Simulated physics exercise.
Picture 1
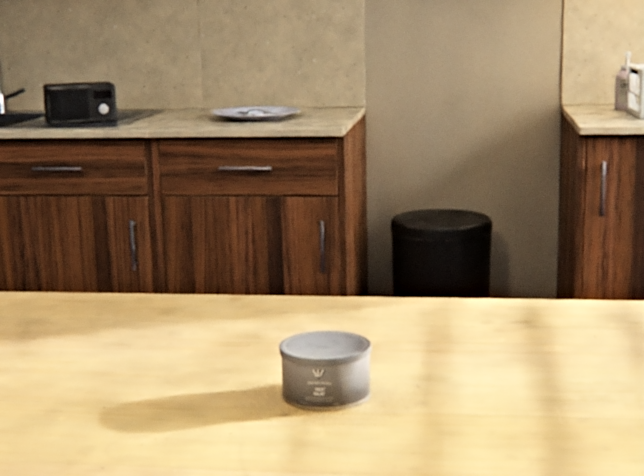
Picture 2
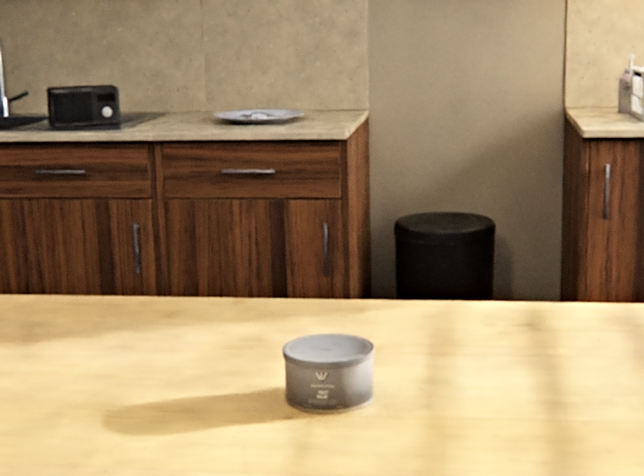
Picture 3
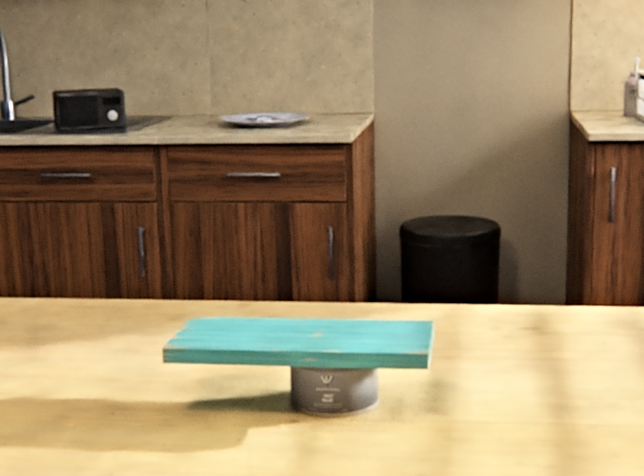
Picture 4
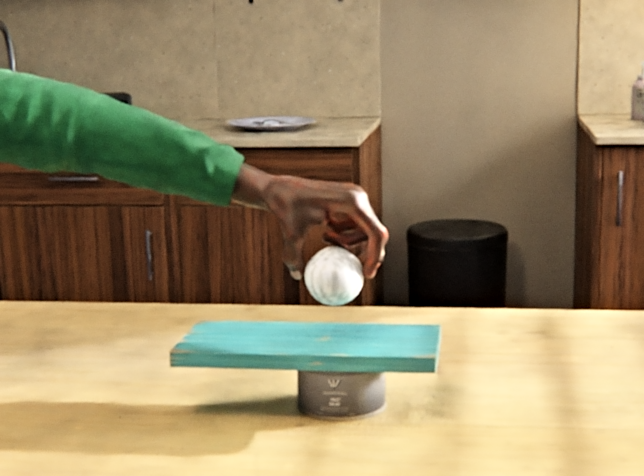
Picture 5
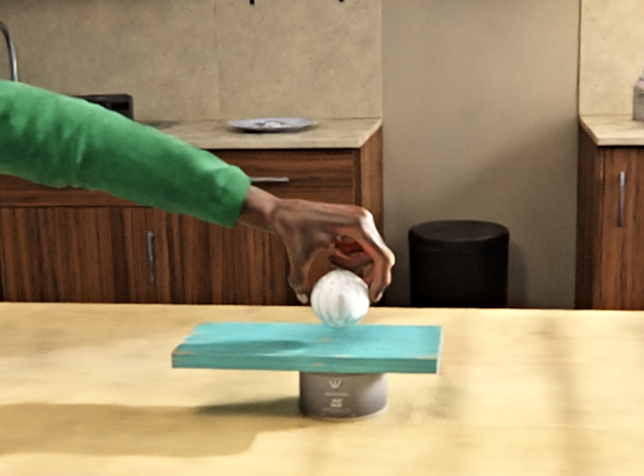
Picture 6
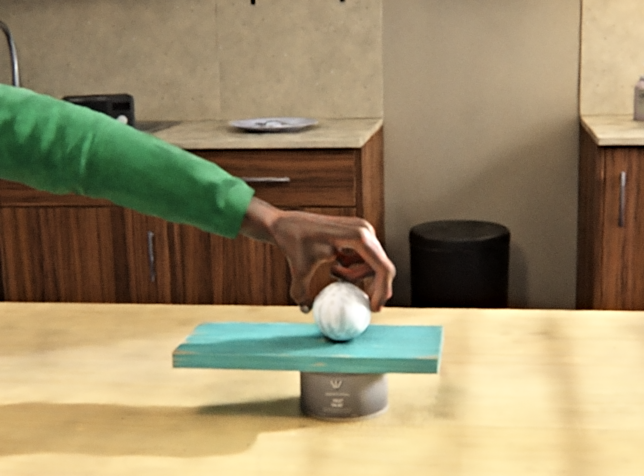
The footage shows a grey tub alone on a table, then a teal board resting across its top, before a green-sleeved arm reaches in from the left and lowers a round white object onto the board, still holding it.
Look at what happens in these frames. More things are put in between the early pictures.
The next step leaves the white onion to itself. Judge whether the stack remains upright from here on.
Pretty clearly, it is secure there.
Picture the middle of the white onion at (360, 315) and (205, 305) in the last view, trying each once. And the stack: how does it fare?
Result of try one: No collapse; result of try two: Collapse.
Then, 0.80 s on from there, no change.
Then, 1.70 s on from there, white onion resting near (341, 311).
In the end, all 3 unmoved. At the end, from the last picture's camera, white onion near (340, 311). The stack keeps its balance.
